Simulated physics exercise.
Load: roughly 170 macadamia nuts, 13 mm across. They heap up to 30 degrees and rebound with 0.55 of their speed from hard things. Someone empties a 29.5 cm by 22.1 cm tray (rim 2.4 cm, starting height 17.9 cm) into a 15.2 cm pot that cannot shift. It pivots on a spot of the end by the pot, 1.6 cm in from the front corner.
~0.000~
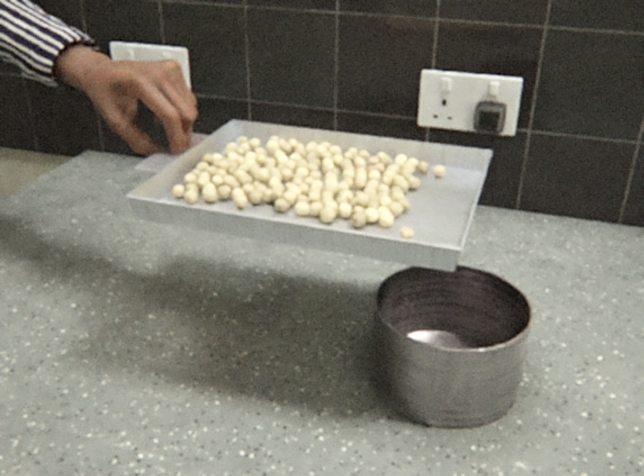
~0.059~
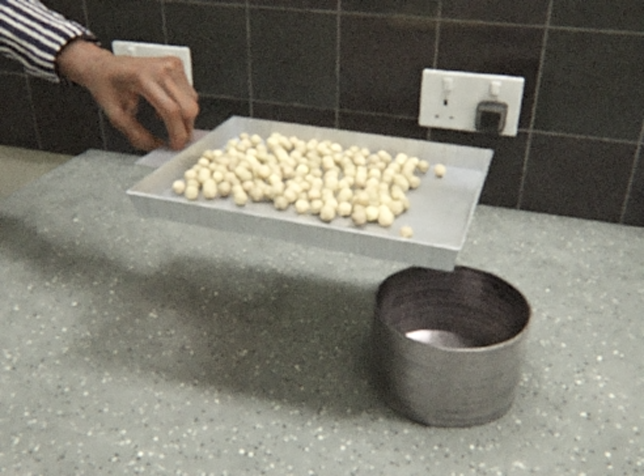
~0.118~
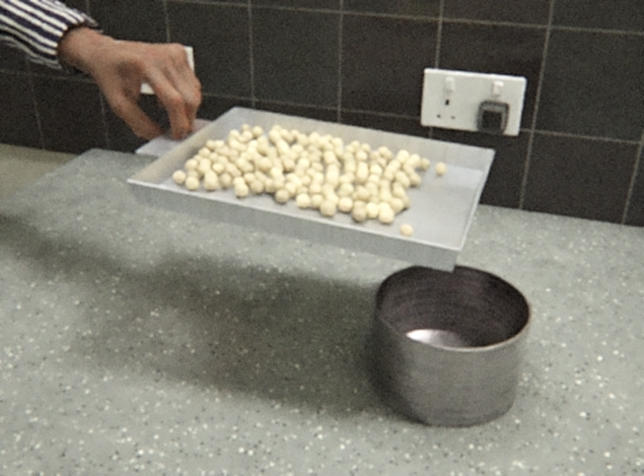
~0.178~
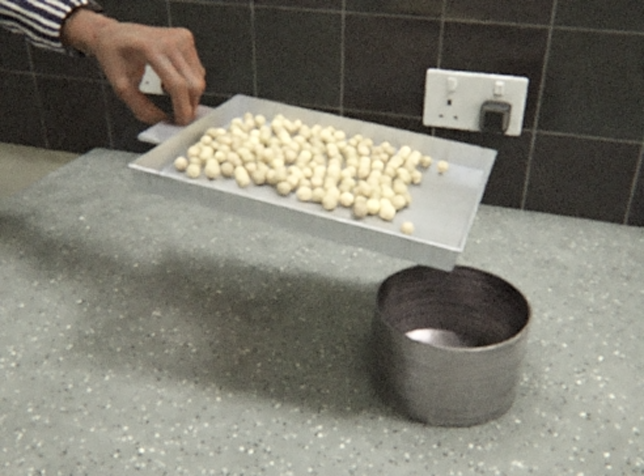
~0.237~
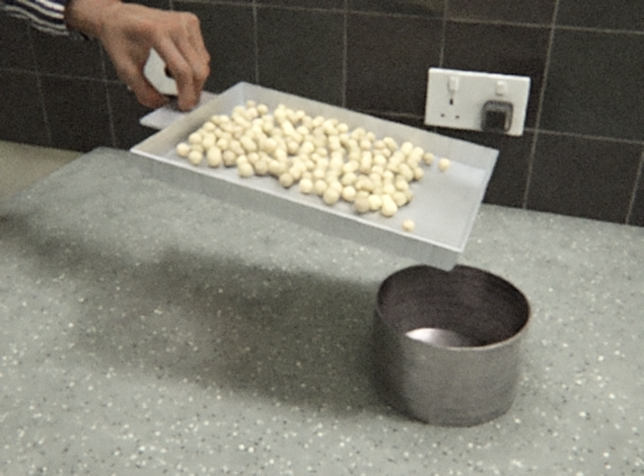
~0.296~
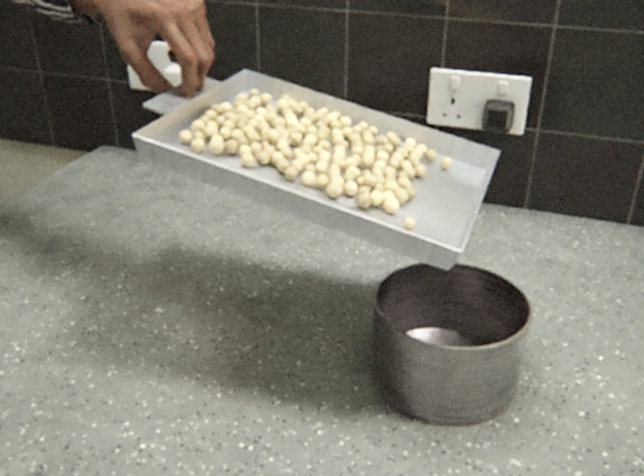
Pale tray of round, cream-coloured nuts tilting gradually as a hand in a striped cuff raises its left end above a metal pot.
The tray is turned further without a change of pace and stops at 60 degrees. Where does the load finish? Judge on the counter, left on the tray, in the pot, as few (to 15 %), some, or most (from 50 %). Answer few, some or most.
On the counter: Few; left on the tray: Most; in the pot: Few.
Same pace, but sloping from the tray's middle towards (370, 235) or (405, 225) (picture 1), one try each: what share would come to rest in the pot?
Some 0 and 0 per cent.
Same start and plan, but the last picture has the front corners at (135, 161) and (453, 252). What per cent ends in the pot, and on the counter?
Pot 0, counter 0.
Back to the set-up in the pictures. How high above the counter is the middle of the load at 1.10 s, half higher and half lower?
About 24 cm.
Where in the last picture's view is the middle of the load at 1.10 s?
At about (444, 154).
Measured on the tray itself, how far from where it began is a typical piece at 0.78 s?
Roughly 11 cm.
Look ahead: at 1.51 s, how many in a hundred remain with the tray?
About 100 per cent.
After 0.78 s, tilt 35 degrees; the tray holds 100 %, the pot 0 %.
After 1.10 s, tilt 50 degrees; the tray holds 100 %, the pot 0 %.
Then, at 1.51 s, tilt 60 degrees; the tray holds 100 %, the pot 0 %.
In the end, at 2.3 s, counter 0 %, tray 100 %, pot 0 %.
